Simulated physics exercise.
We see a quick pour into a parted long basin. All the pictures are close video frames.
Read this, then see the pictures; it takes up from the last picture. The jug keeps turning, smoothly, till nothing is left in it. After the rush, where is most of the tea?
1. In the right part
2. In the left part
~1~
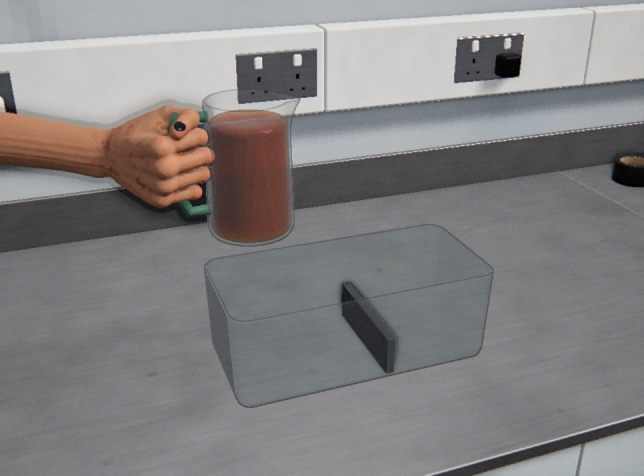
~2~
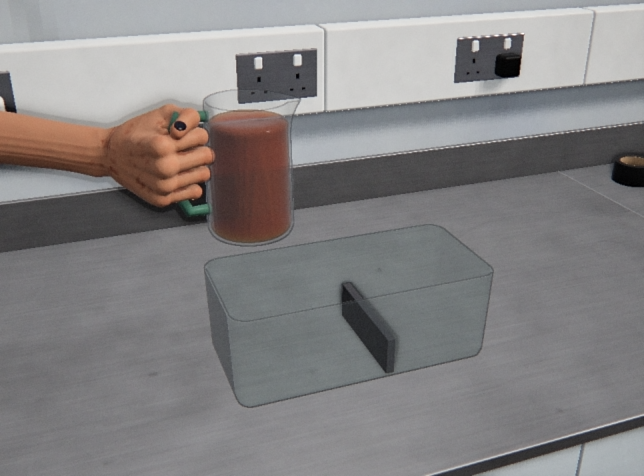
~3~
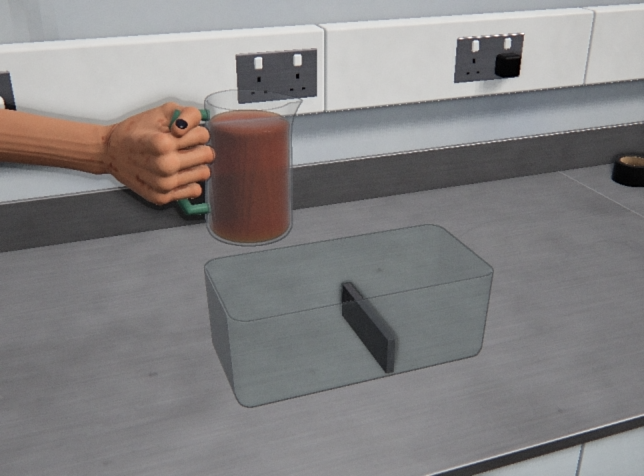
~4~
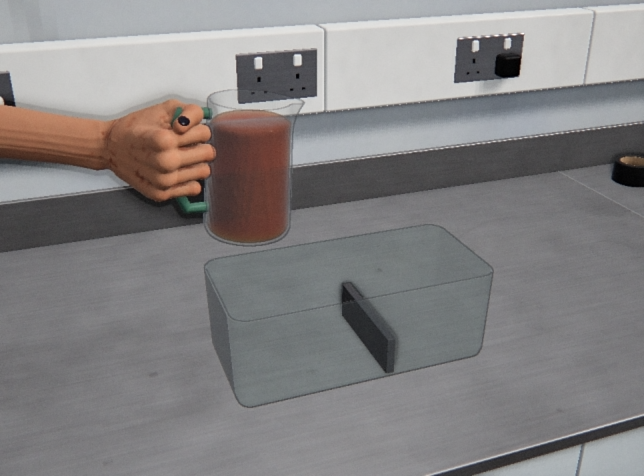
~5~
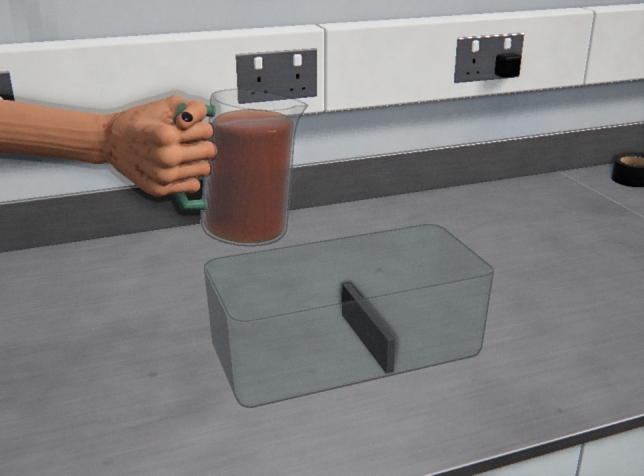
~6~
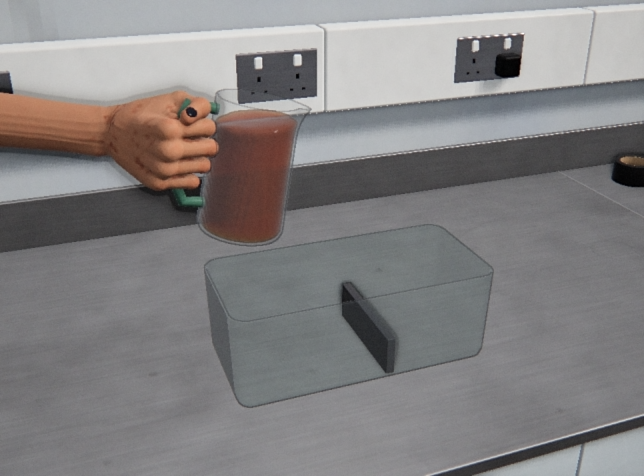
In the right part.
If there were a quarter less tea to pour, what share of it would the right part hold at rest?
55 per cent.
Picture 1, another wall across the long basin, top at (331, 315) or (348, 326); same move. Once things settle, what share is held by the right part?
Estimated: 100 % first, 90 % second.
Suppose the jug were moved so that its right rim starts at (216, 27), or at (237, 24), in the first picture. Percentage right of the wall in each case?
About 5 per cent, then about 5 per cent.
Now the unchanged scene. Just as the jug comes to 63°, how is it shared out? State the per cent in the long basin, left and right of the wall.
Left about 0, right about 0.
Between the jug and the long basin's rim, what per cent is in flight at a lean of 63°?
Some 10 per cent.
A moment on, the tilt is 63° and 90 per cent is still to pour, 0 is left of the wall and 1 right of it.
Next, the tilt is 100° and 45 per cent is still to pour, 3 is left of the wall and 33 right of it.
Then the tilt is 110° and 4 per cent is still to pour, 23 is left of the wall and 68 right of it.
Later the tilt is 110° and 0 per cent is still to pour, 31 is left of the wall and 69 right of it.
At rest 31 per cent lies left of the wall, 69 right of it and 1 outside.
